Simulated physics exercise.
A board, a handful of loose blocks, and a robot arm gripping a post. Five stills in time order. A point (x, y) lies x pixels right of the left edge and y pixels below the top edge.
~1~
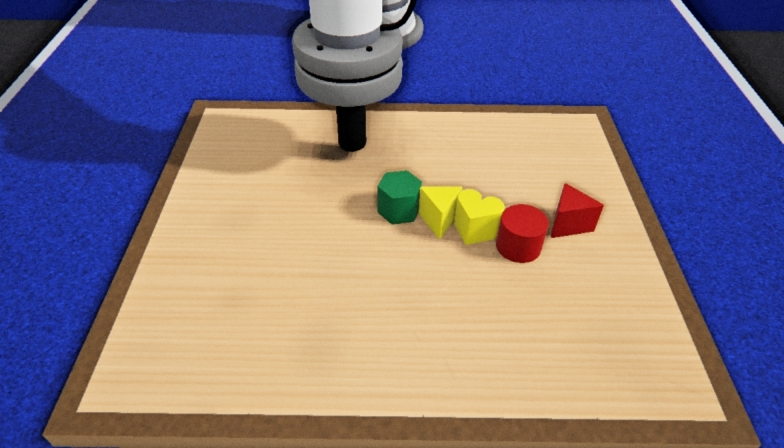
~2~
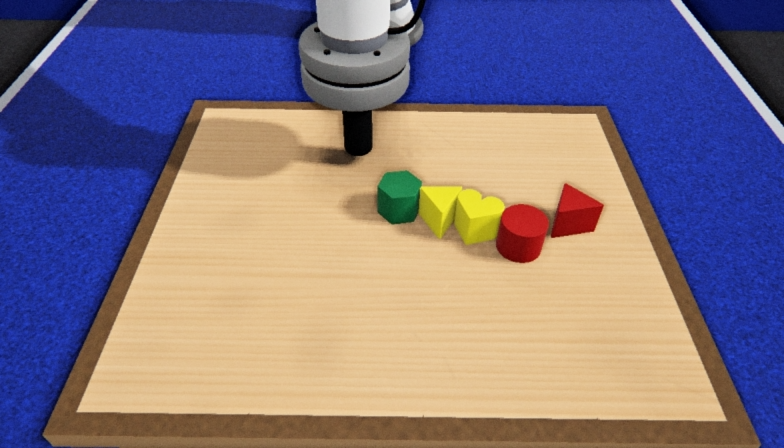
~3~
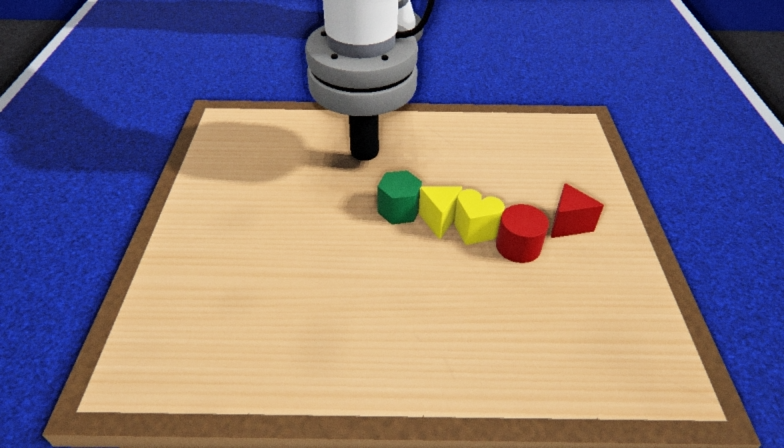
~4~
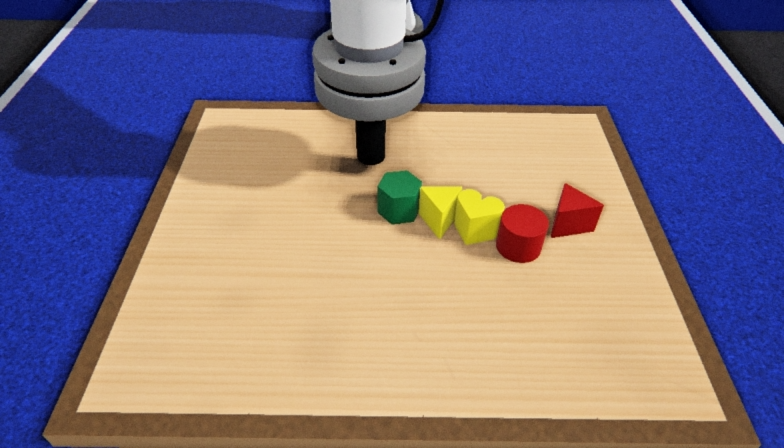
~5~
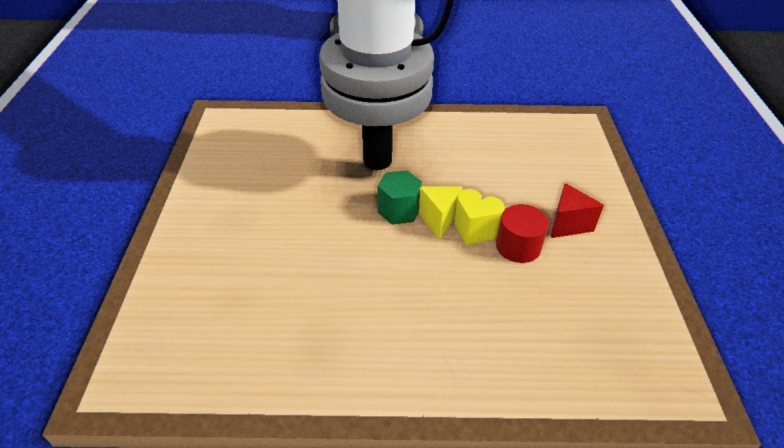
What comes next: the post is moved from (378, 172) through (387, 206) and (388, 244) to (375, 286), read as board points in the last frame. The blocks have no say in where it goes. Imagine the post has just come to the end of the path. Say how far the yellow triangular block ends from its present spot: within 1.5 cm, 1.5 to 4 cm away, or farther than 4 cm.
Displacement: 1.5 to 4 cm.
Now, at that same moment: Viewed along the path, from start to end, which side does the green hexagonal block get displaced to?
The answer is left: Facing from the path's start to its end, that's where the green hexagonal block shifts.
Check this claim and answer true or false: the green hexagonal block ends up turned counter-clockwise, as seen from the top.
True - the claim holds.
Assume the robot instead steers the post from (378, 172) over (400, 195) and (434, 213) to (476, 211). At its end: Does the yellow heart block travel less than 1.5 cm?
No - that is not the case.
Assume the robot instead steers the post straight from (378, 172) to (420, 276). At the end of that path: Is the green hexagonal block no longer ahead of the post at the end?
No
The first path, step by step. One third of the way, post (388, 197); green hexagonal block (404, 203); yellow triangular block (449, 200), turned 45° anticlockwise.
Two thirds of the way, post (388, 234); green hexagonal block (417, 236), turned 45° anticlockwise; yellow triangular block (450, 212), turned 80° anticlockwise; yellow heart block (484, 202).
At the end, post (375, 276); green hexagonal block (421, 245), turned 70° anticlockwise; yellow triangular block (450, 212), turned 80° anticlockwise; yellow heart block (484, 202).
